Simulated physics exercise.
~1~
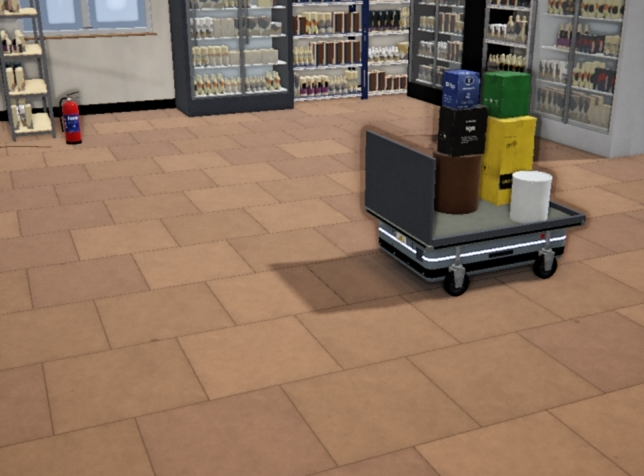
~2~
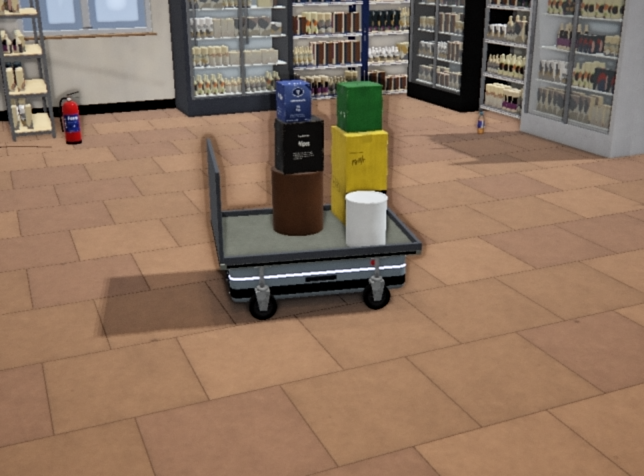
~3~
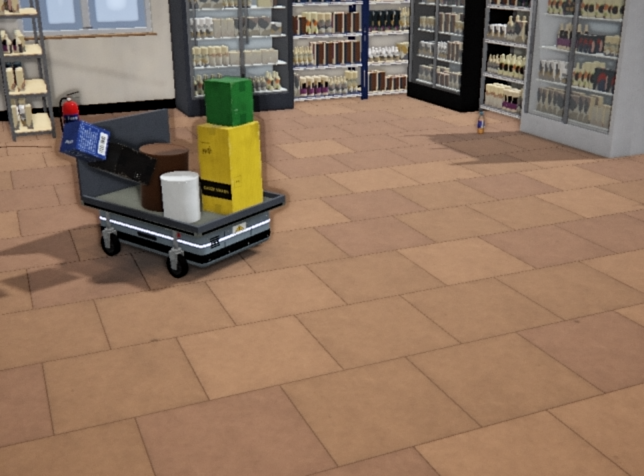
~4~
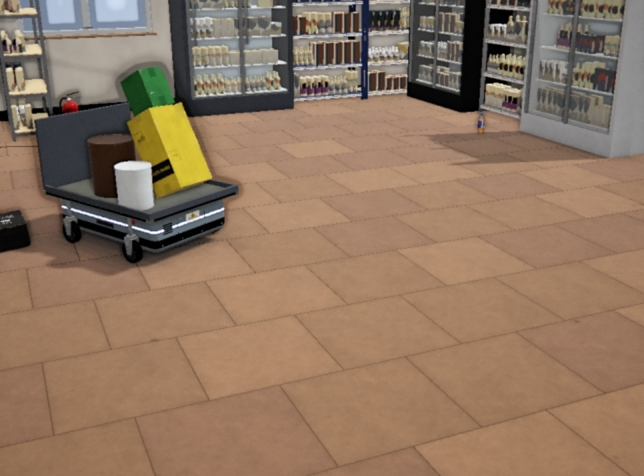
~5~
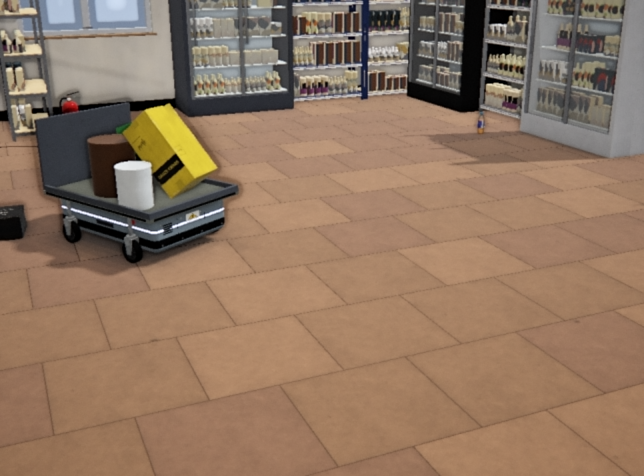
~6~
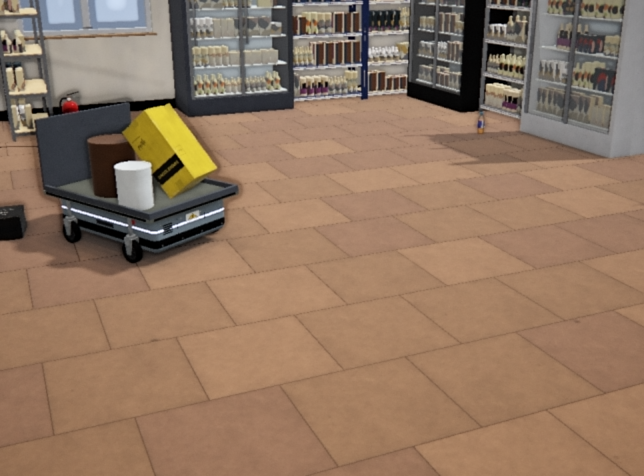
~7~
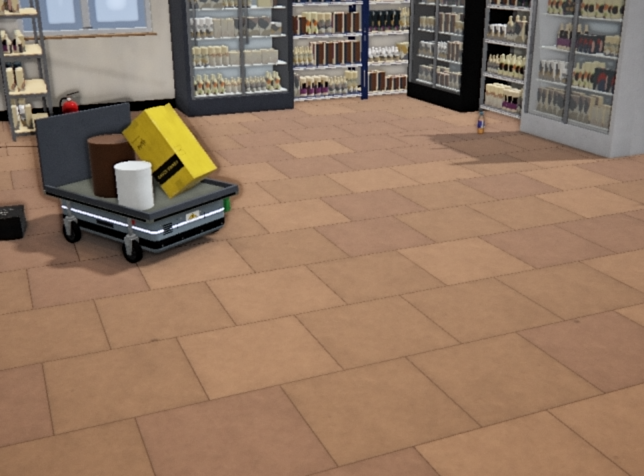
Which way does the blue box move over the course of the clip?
The blue box moves to the left, riding along with the cart and then toppling over the tall board on that side.
